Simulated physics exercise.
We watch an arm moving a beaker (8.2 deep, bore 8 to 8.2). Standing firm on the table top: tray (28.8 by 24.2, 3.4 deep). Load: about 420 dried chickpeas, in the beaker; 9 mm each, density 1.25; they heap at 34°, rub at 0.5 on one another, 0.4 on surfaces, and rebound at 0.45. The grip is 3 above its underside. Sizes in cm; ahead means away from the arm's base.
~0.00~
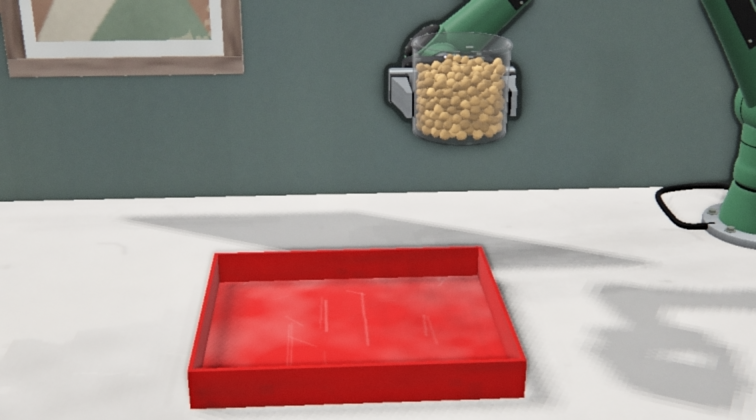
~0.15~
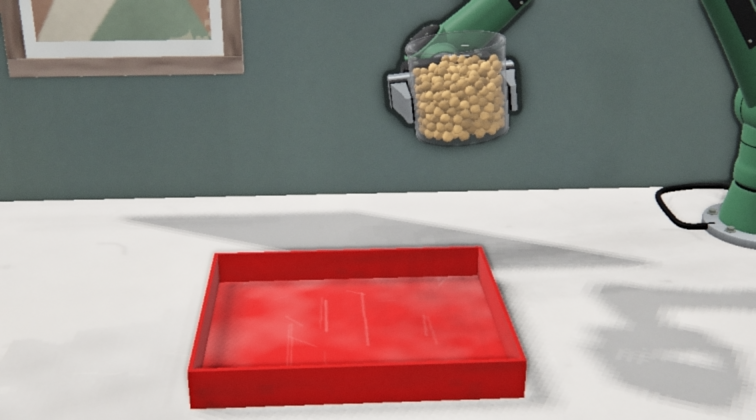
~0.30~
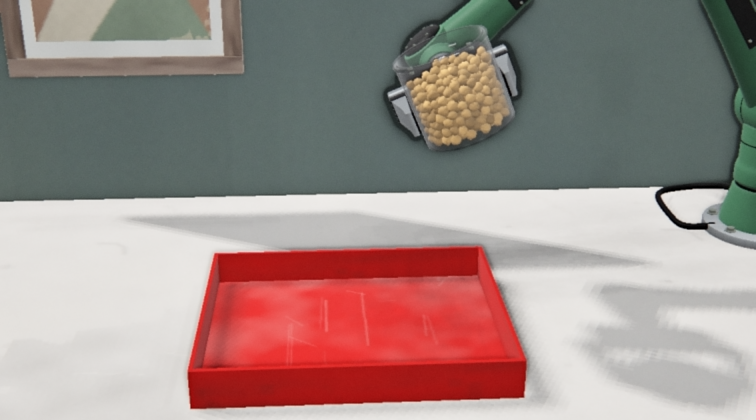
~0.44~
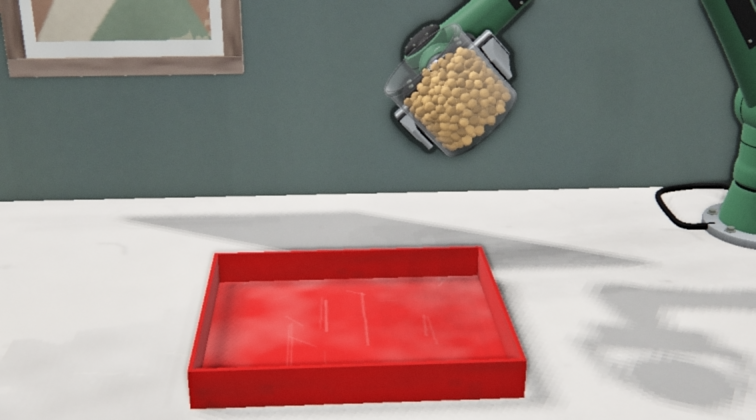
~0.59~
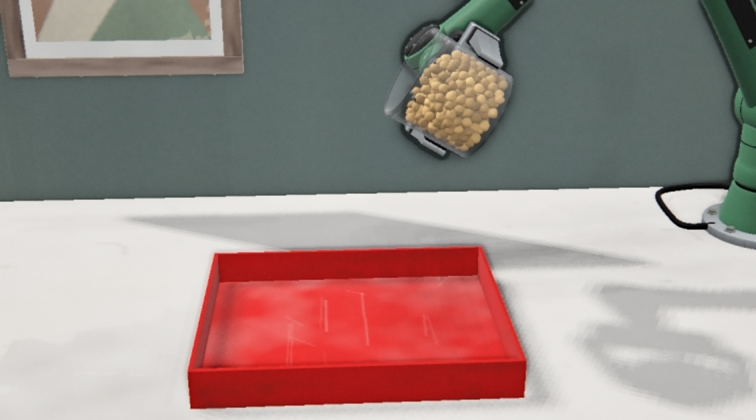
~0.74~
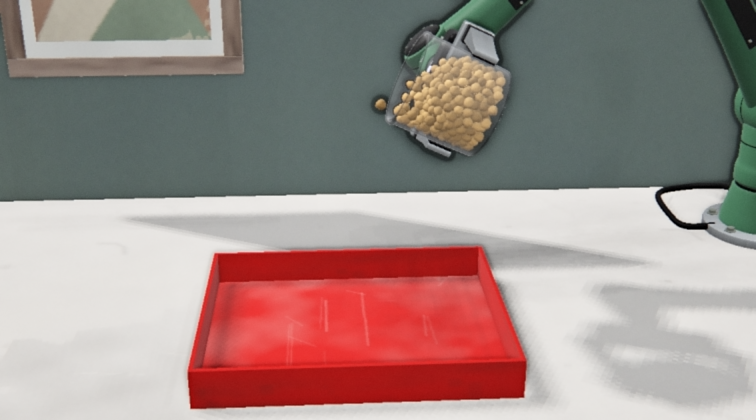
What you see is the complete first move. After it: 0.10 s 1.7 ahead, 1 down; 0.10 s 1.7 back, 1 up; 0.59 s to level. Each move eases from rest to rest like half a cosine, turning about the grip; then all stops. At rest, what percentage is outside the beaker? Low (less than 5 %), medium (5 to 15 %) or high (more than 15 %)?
Answer: Low; less than 5 % of the dried chickpeas finish outside the beaker.
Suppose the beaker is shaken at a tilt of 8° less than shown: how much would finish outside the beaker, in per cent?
It would be near 0 per cent.
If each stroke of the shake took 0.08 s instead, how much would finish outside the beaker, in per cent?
In that case some 5 per cent.
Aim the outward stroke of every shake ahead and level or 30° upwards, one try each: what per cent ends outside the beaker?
Some 5 and 5 per cent.
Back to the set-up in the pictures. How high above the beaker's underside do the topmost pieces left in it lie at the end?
Roughly 8.0 cm.
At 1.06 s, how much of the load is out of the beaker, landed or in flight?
About 0 per cent by then.
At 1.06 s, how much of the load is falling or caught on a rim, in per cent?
Roughly 1 per cent.
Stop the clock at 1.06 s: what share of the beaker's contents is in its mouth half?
Roughly 40 per cent.
After 1.06 s, tilted 59° forward, highest piece 26 above the table; 418 in the beaker, 1 in the tray, 6 in flight or on a rim.
After 1.37 s, tilted 11° forward, highest piece 29 above the table; 416 in the beaker, 9 in the tray.
After 1.73 s, level, highest piece 29 above the table; 416 in the beaker, 9 in the tray.
After 2.78 s, level, highest piece 29 above the table; 416 in the beaker, 9 in the tray.
In the end, 416 in the beaker, 9 in the tray. That is 2 % outside the beaker.
